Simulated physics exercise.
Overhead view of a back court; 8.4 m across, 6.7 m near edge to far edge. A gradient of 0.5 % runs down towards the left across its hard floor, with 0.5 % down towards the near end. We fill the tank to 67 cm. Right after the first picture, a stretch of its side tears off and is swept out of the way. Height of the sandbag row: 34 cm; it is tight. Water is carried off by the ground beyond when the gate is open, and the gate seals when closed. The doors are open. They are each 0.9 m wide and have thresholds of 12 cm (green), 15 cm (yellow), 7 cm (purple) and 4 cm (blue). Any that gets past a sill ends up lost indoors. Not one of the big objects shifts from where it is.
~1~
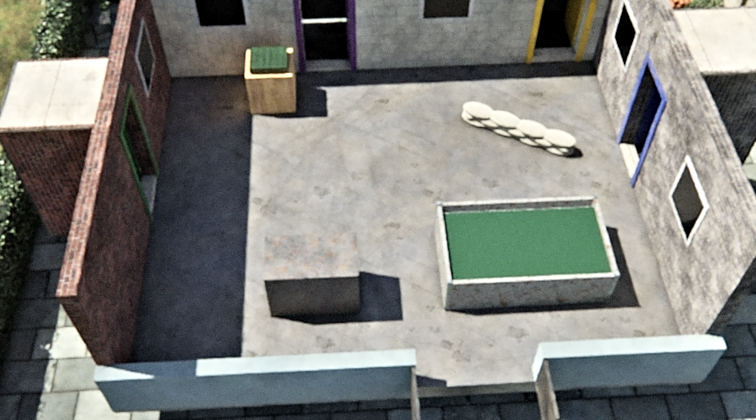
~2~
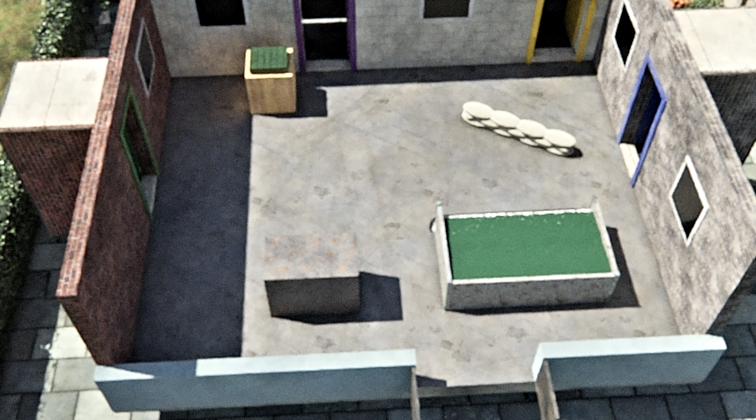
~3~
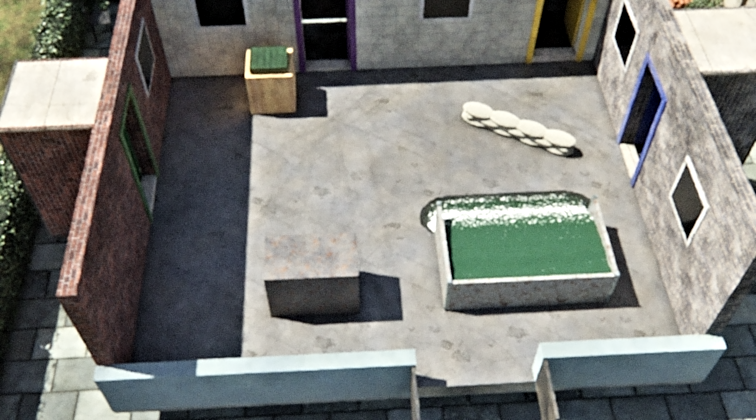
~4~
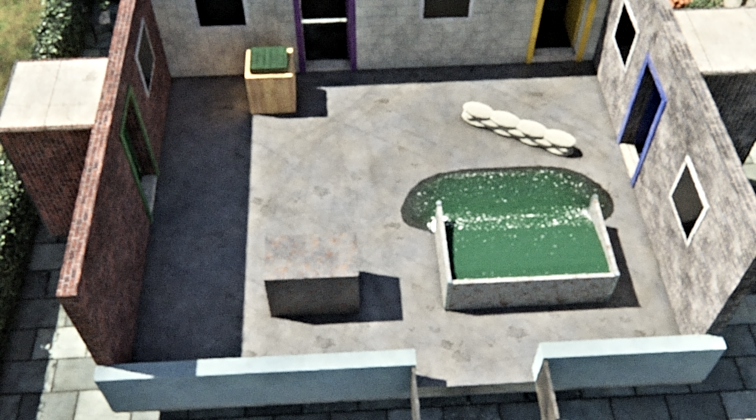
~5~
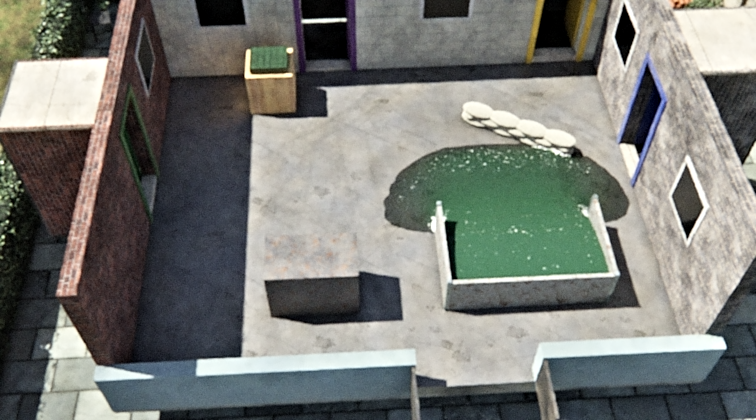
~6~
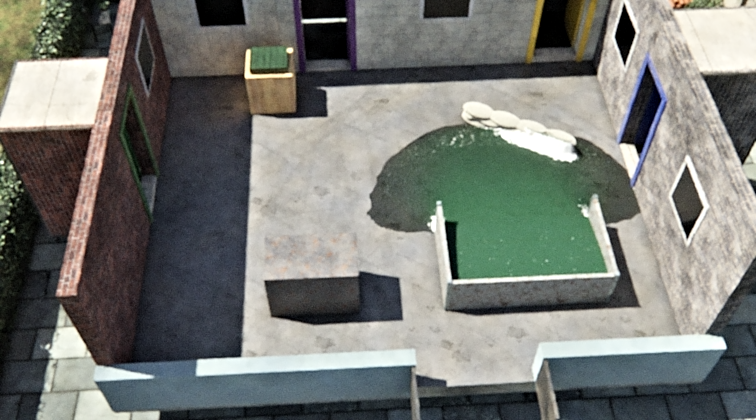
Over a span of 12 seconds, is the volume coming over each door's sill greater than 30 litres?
In the end at the green door the limit will hold. At the yellow door the limit will hold. At the purple door the limit will be broken. At the blue door the limit will be broken.
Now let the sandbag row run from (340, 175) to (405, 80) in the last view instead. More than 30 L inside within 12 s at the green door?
So green stays inside.
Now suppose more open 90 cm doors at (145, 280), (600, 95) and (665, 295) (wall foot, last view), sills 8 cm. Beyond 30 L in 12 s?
First doorway falls short, second falls short, third falls short.
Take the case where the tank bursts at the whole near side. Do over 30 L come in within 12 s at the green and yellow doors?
The green door comes out less than that and the yellow door less than that.
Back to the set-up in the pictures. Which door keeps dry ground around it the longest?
The green door is last.
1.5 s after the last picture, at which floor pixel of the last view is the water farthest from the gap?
That lands around (272, 74) in the last picture.
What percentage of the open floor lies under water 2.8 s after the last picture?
I'd say around 45 %.
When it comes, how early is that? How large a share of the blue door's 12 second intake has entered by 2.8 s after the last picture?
Roughly 70 percent is in by then.
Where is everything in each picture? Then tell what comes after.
In the first picture, still water, 67 cm deep, in the tank at (524, 241).
In the second picture, water pours out on the tank's far side and has run 1.4 m, to a hidden place; typically 8 cm deep outside, 67 cm at the tank's back.
In the third picture, water pours out on the tank's far side and has run 1.5 m, to a hidden place; typically 12 cm deep outside, 65 cm at the tank's back.
In the fourth picture, the front is at (603, 194), 1.9 m from the gap on the tank's far side; 3.9 m2 of floor is under water; 57 cm left at the back of the tank.
In the fifth picture, water pours out on the tank's far side and has run 2.2 m, to (608, 178); typically 9 cm deep outside, 57 cm at the tank's back.
In the sixth picture, the front is at (443, 130), 2.5 m from the gap on the tank's far side; 7.6 m2 of floor is under water; 50 cm left at the back of the tank.
Then, 0.7 s after the last picture water covers 25 % of the floor and is deepest (44 cm) near (502, 137); green door not reached, yellow door not reached, purple door not reached, blue door 9 cm at the sill, 2 L in.
Then, 1.5 s after the last picture water covers 35 % of the floor and is deepest (29 cm) near (502, 137); green door not reached, yellow door 8 cm at the sill, 0 L in, purple door 18 cm at the sill, 3 L in, blue door 13 cm at the sill, 35 L in.
Then, 2.8 s after the last picture water covers 45 % of the floor and is deepest (30 cm) near (172, 78); green door not reached, yellow door 8 cm at the sill, 0 L in, purple door 16 cm at the sill, 60 L in, blue door 13 cm at the sill, 119 L in.
Then, 6.3 s after the last picture water covers 80 % of the floor and is deepest (14 cm) near (128, 388); green door 9 cm at the sill, 1 L in, yellow door 4 cm at the sill, 1 L in, purple door 7 cm at the sill, 118 L in, blue door 6 cm at the sill, 169 L in.
Then, 11.3 s after the last picture water covers 95 % of the floor and is deepest (12 cm) near (128, 388); green door 5 cm at the sill, 1 L in, yellow door 2 cm at the sill, 1 L in, purple door 3 cm at the sill, 119 L in, blue door 3 cm at the sill, 172 L in.
